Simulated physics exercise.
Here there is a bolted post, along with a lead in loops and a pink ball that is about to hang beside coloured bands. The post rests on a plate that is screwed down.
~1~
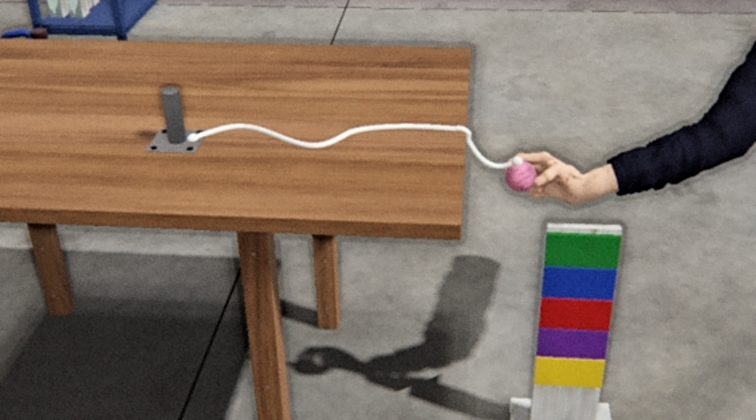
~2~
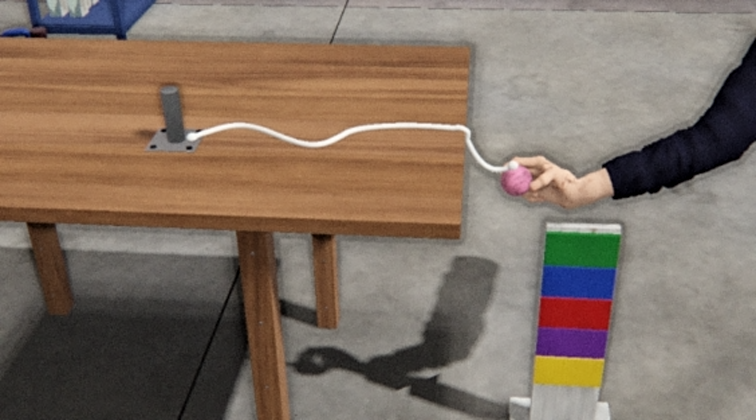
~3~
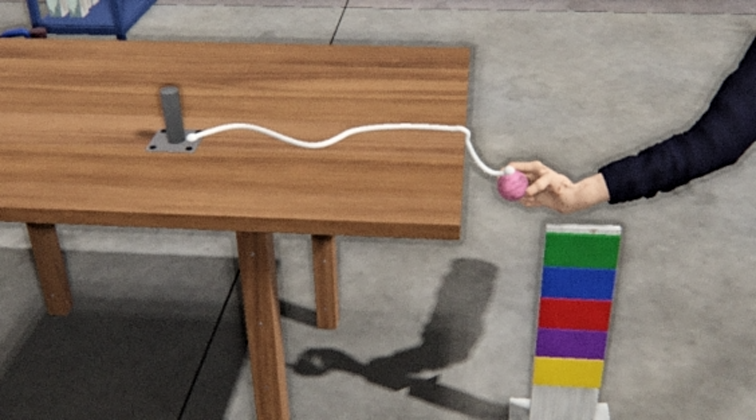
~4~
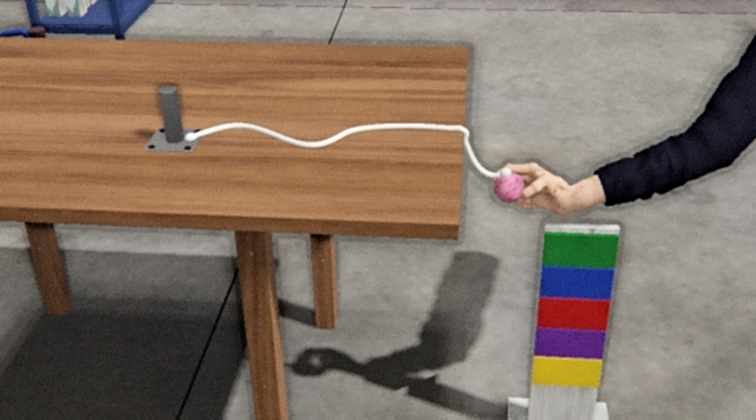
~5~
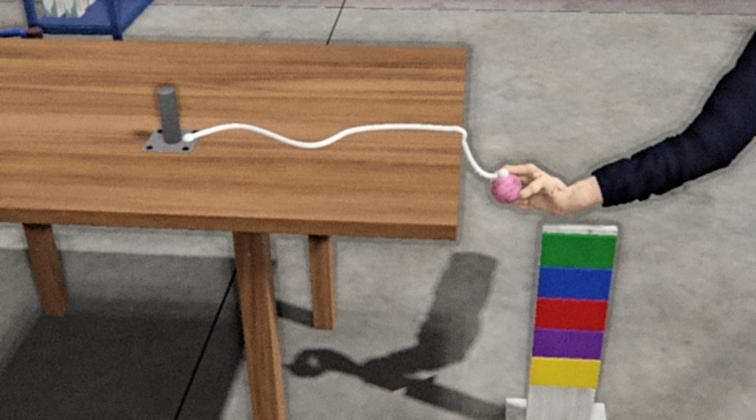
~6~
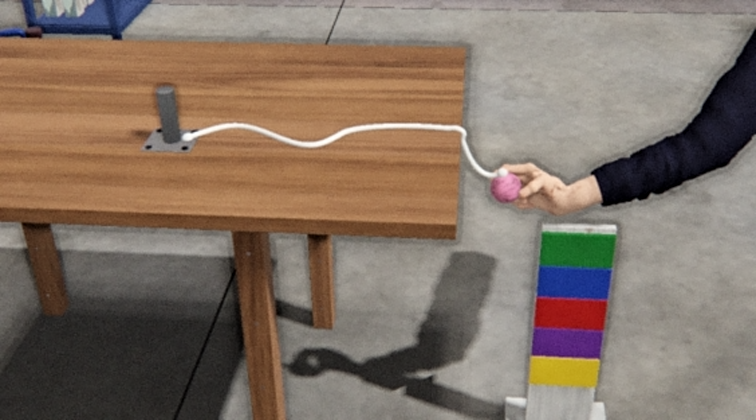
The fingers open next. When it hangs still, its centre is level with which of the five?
With green.
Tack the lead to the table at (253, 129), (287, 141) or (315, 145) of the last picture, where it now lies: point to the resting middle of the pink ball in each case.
Taking them in turn, I'd expect around (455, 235), (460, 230) and finally (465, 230).
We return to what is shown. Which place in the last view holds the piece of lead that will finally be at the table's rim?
Position: Approx. (422, 127).
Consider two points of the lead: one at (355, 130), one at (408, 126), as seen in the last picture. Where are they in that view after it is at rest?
The first ends at (391, 137) and the second at (447, 137).
Early on, ball near (420, 245); level with green.
Midway, ball near (444, 250); level with green.
Finally, ball near (448, 252); level with green. Its middle rests at the green band.
